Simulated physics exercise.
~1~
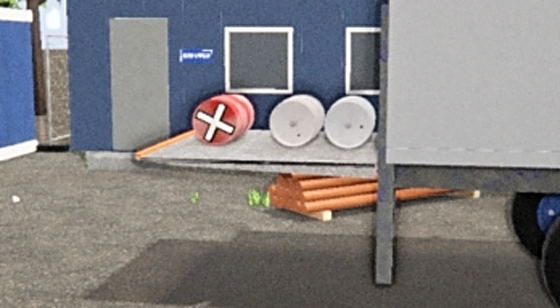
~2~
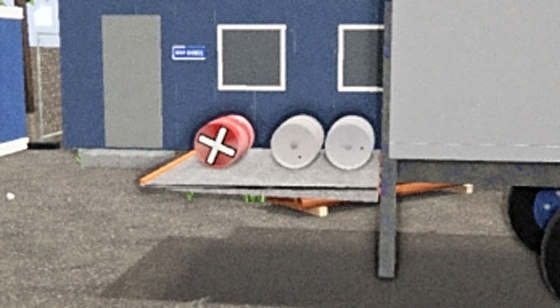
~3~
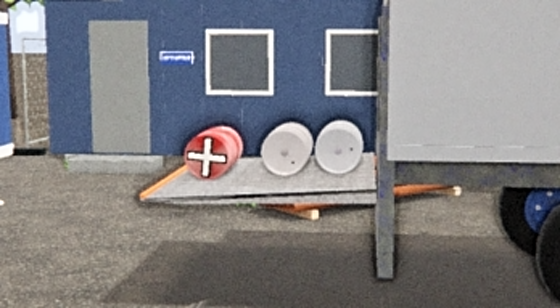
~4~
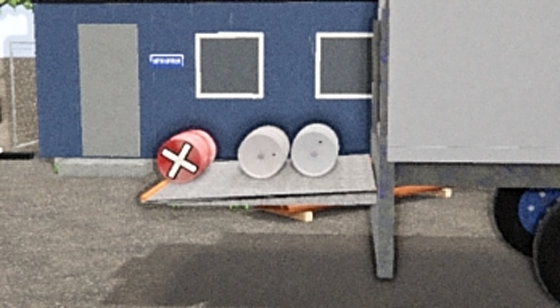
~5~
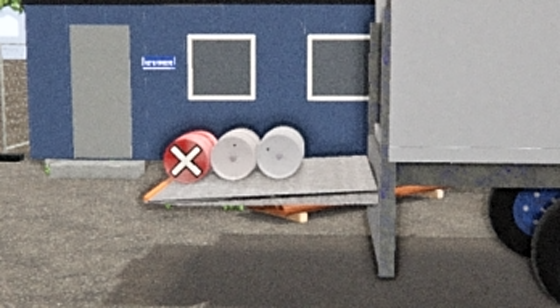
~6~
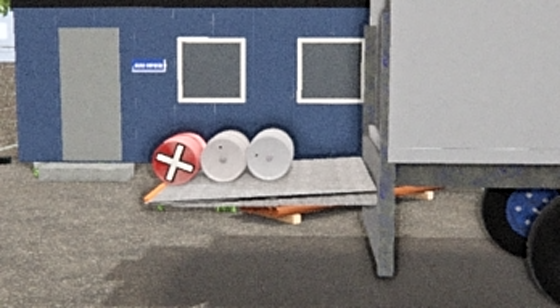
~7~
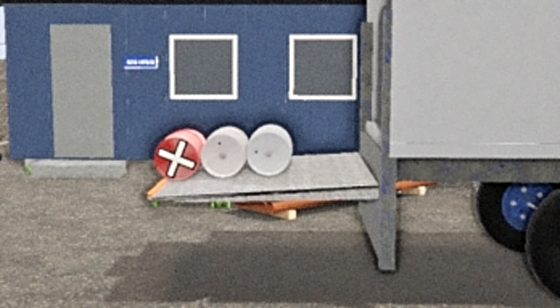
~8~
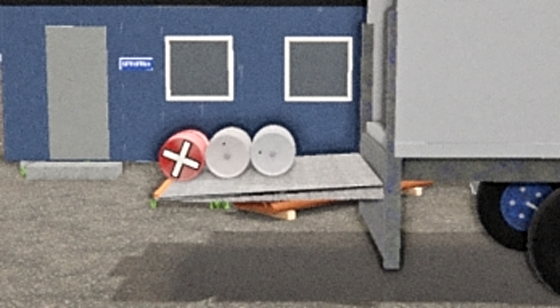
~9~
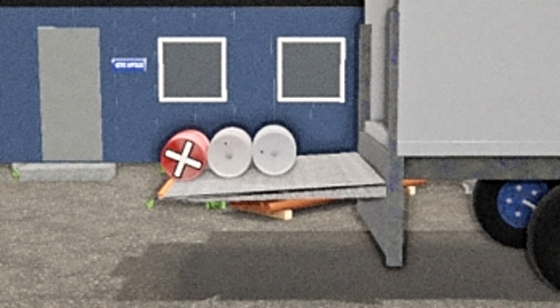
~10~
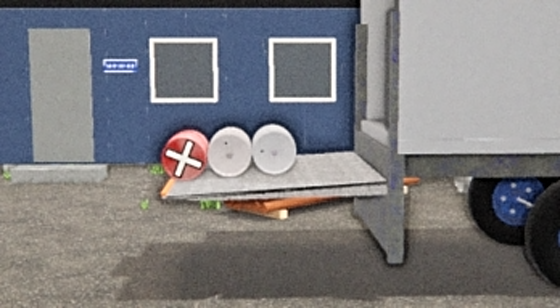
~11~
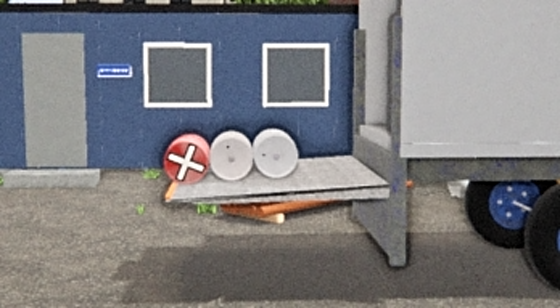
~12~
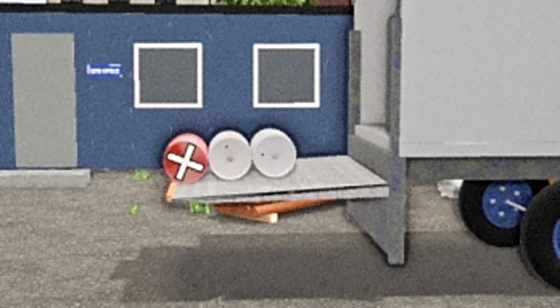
The clip shows a red keg with a white cross and two pale kegs on a truck's tail-lift, which sinks and tilts; all roll left, the red one rebounding briefly near the lower edge before the three settle together, still on the plate.
